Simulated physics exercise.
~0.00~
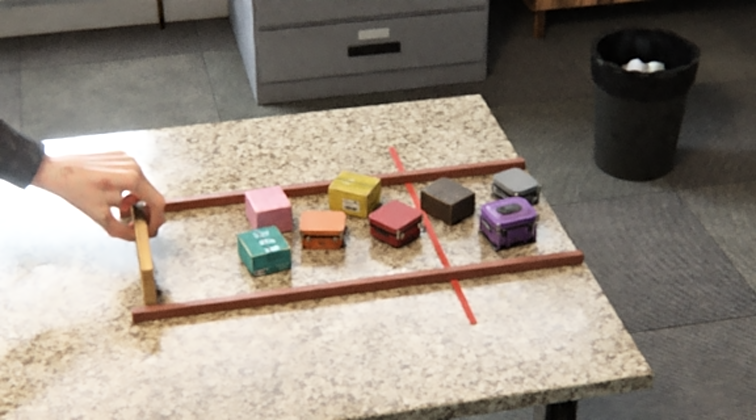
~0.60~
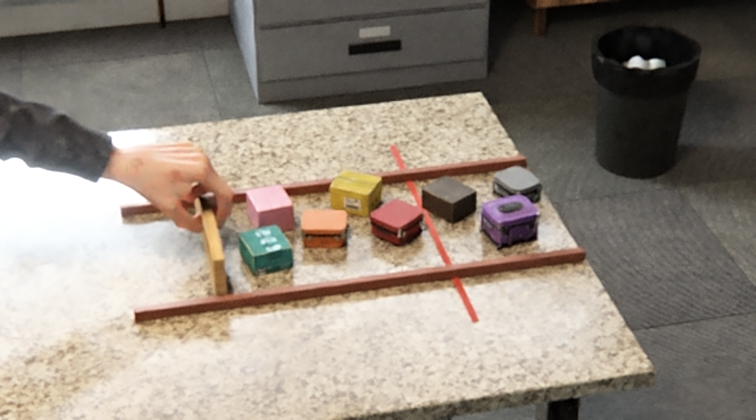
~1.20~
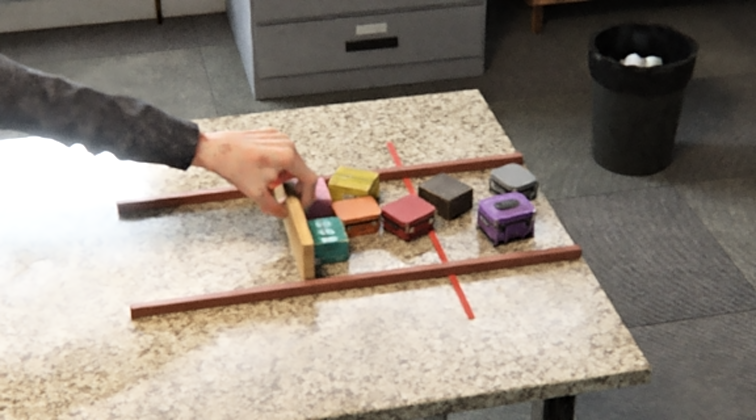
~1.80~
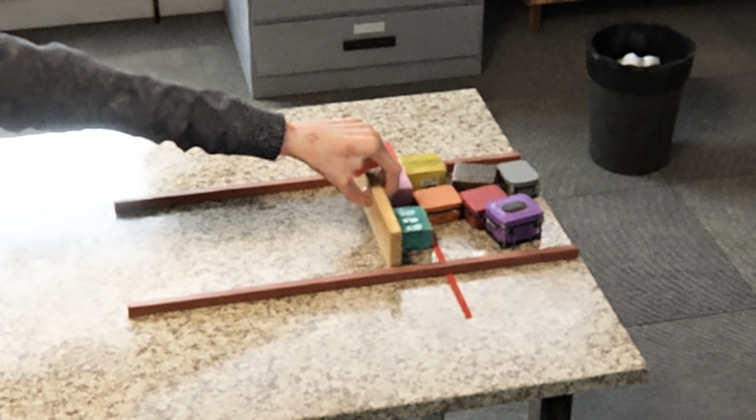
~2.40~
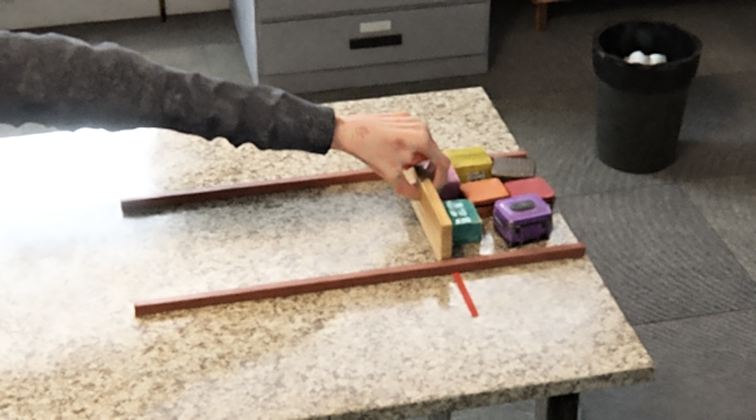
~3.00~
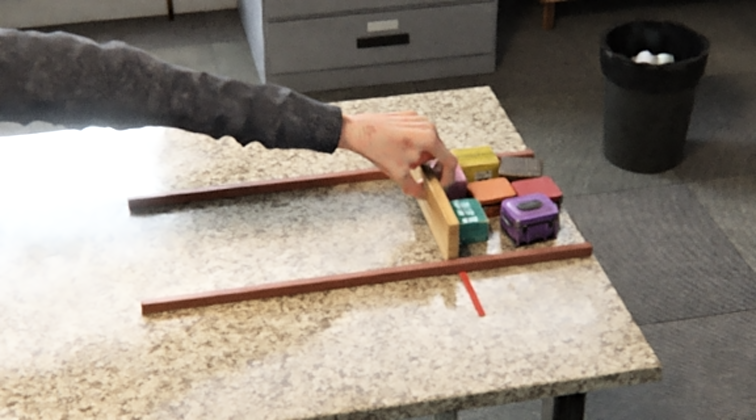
At the start, a hand holds a wooden board upright at the left of a speckled tabletop, between two reddish rails, with a cluster of small colourful boxes and cases farther right around a red tape line. The hand slides the board right, reaching the turquoise box and pink block. These press into the orange case and the others, bunching them together. The push continues until the pack crowds toward the right edge, and the grey case drops off. The board comes to rest around the tape, still held upright, with the purple case and the other pieces remaining on the table.
